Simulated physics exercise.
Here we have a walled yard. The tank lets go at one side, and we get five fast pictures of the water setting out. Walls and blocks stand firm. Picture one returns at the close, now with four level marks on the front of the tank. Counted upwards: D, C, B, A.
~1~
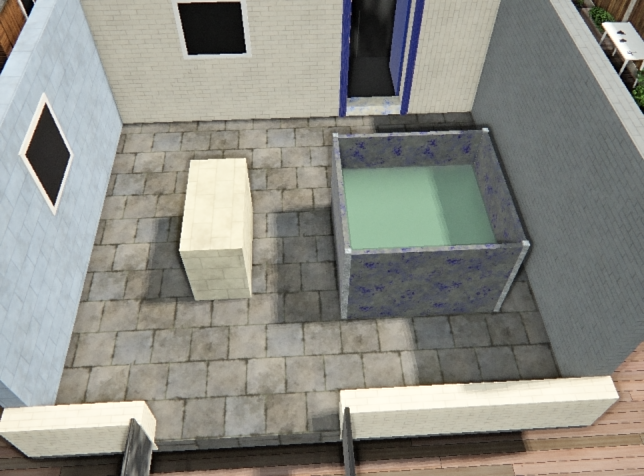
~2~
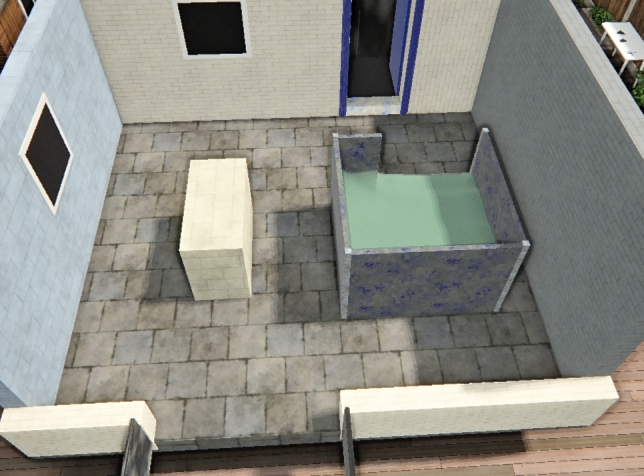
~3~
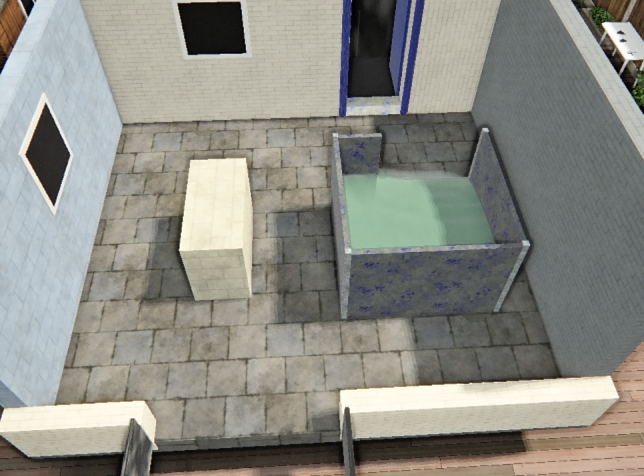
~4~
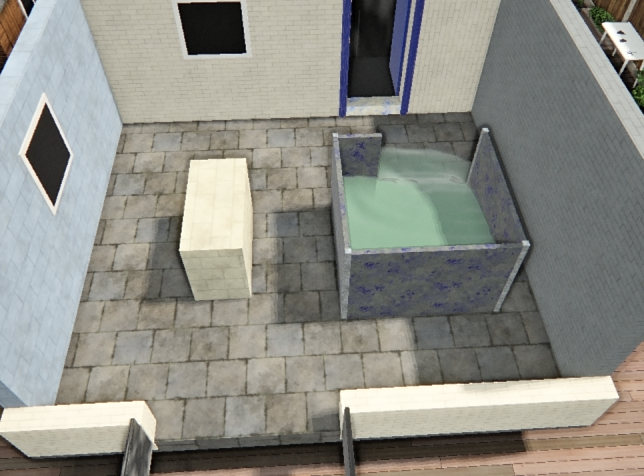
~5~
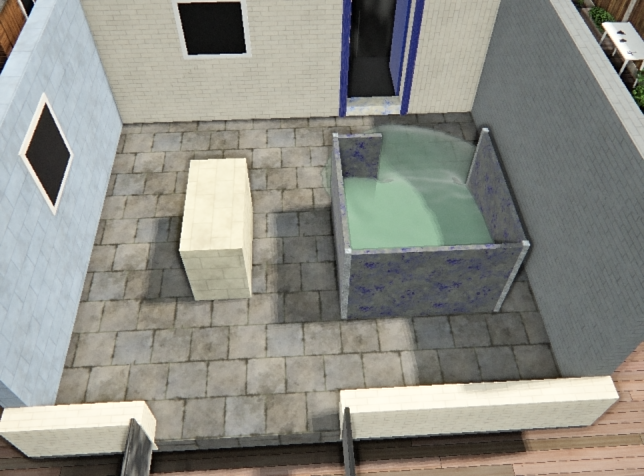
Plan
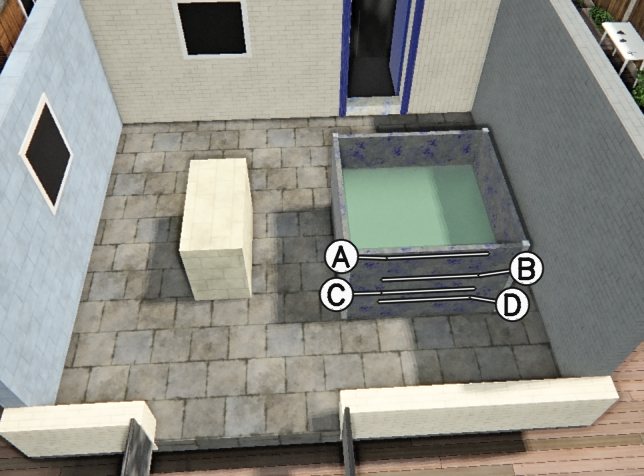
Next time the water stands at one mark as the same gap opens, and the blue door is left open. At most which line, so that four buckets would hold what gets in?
It is D.
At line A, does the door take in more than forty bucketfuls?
Yes.
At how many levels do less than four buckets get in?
One of the four.
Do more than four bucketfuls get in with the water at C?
Yes.
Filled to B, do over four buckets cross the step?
Yes.
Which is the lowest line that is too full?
It is C.
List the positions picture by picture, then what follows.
Water in the tank at rest, its middle at (417, 216); foot of the blue doorway at (373, 115); open gate at (242, 394).
Water covers 2 % of the ground, its front hidden from here.
Water covers 4 % of the ground, its front hidden from here.
Water covers 8 % of the ground, its front hidden from here.
Water covers 14 % of the ground, its front hidden from here.
On the marked copy, A at (437, 255); B at (431, 277); C at (427, 290); D at (425, 299); from the bottom up D, C, B, A.
Choosing A, dozens of bucketfuls pour in.
Choosing B, dozens of bucketfuls pour in.
Choosing C, about 10 bucketfuls get in.
Choosing D, a bucket or two gets in.
